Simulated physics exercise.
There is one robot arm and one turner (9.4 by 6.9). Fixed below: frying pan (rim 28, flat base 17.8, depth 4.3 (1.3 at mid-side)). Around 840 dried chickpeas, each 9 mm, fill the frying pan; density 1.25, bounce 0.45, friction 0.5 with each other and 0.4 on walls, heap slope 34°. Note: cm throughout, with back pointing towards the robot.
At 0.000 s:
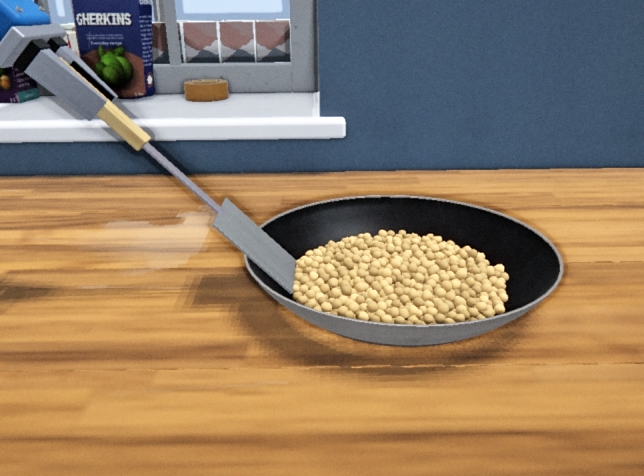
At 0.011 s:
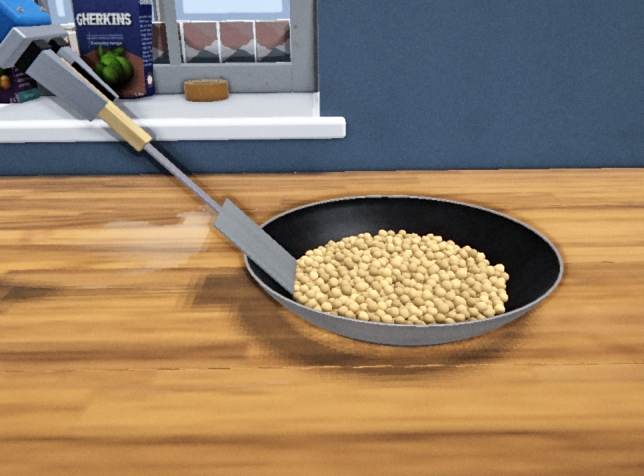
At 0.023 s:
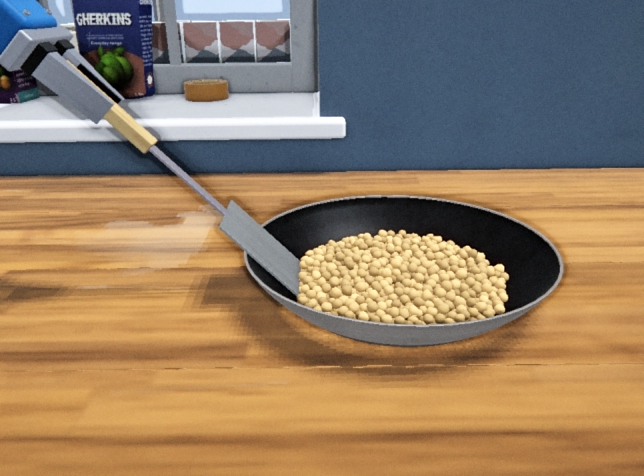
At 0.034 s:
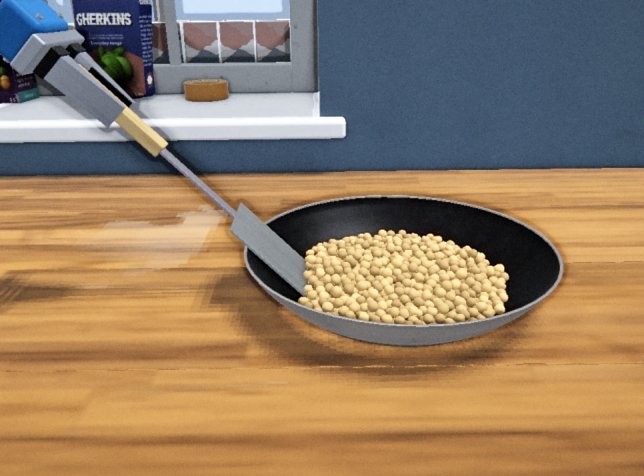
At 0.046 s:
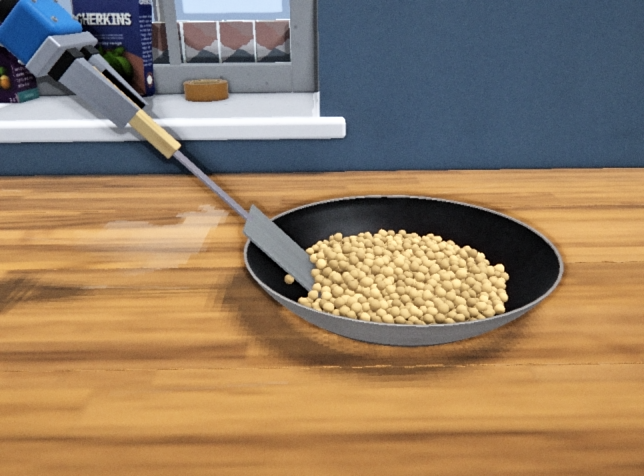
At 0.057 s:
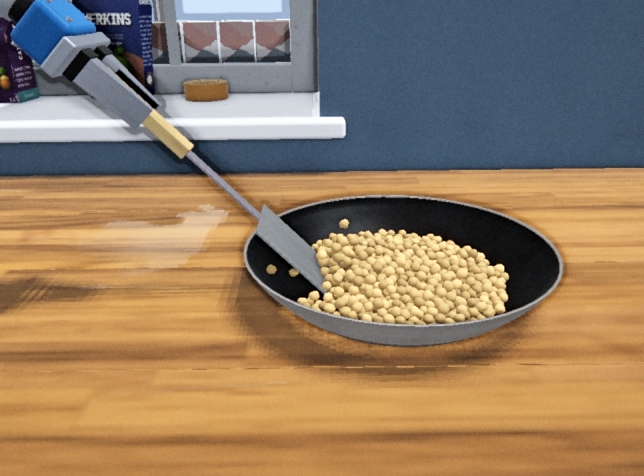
A robot arm slid its turner slowly rightward into a frying pan heaped with chickpeas on a wooden counter, pushing into the left side of the pile and knocking a few loose.
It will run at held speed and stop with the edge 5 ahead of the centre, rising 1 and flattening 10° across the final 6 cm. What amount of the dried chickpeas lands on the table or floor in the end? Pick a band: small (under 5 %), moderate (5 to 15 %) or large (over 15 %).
The share is small, under 5 %.
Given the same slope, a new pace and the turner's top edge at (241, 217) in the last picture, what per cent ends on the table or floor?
Some 0 per cent.
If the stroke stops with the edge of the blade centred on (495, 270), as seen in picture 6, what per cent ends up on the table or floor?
I'd put it near 10 per cent.
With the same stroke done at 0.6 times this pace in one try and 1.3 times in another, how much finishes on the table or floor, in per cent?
I'd say near 0 and then near 0 per cent.
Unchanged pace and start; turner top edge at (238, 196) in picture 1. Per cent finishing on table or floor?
About 0 per cent.
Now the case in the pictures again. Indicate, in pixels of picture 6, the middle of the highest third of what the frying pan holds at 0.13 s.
Near (408, 260).
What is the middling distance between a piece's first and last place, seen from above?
The value is roughly 3 cm.
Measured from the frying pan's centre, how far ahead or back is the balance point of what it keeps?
It rests close to 4.5 centimetres ahead of centre.
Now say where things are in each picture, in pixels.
The first frame shows the turner top edge at (219, 211), sloping 46°; upper third of the load around (398, 269), from x 295 to 505, top at y 235; 843 in the frying pan.
The second frame shows the turner top edge at (220, 211), sloping 46°; upper third of the load around (398, 269), from x 295 to 505, top at y 235.
The third frame shows the turner top edge at (225, 213), sloping 46°; upper third of the load around (397, 268), from x 300 to 505, top at y 235.
The fourth frame shows the turner top edge at (235, 216), sloping 46°; upper third of the load around (391, 268), from x 305 to 505, top at y 235.
The fifth frame shows the turner top edge at (248, 217), sloping 46°; upper third of the load around (387, 265), from x 290 to 505, top at y 235.
The sixth frame shows the turner top edge at (260, 218), sloping 46°; upper third of the load around (383, 264), from x 270 to 505, top at y 225; 843 in the frying pan.
After 0.09 s, sloping 46°, highest piece 8 above the table; 842 in the frying pan, 1 on the blade or in flight.
After 0.13 s, sloping 42°, highest piece 10 above the table; 841 in the frying pan, 2 on the blade or in flight.
After 0.35 s, sloping 36°, highest piece 5 above the table; 841 in the frying pan, 2 on the table or floor.
After 1.40 s, sloping 36°, highest piece 4 above the table; 841 in the frying pan, 2 on the table or floor.
In the end, 841 in the frying pan, 2 on the table or floor. That is 0 % on the table or floor.
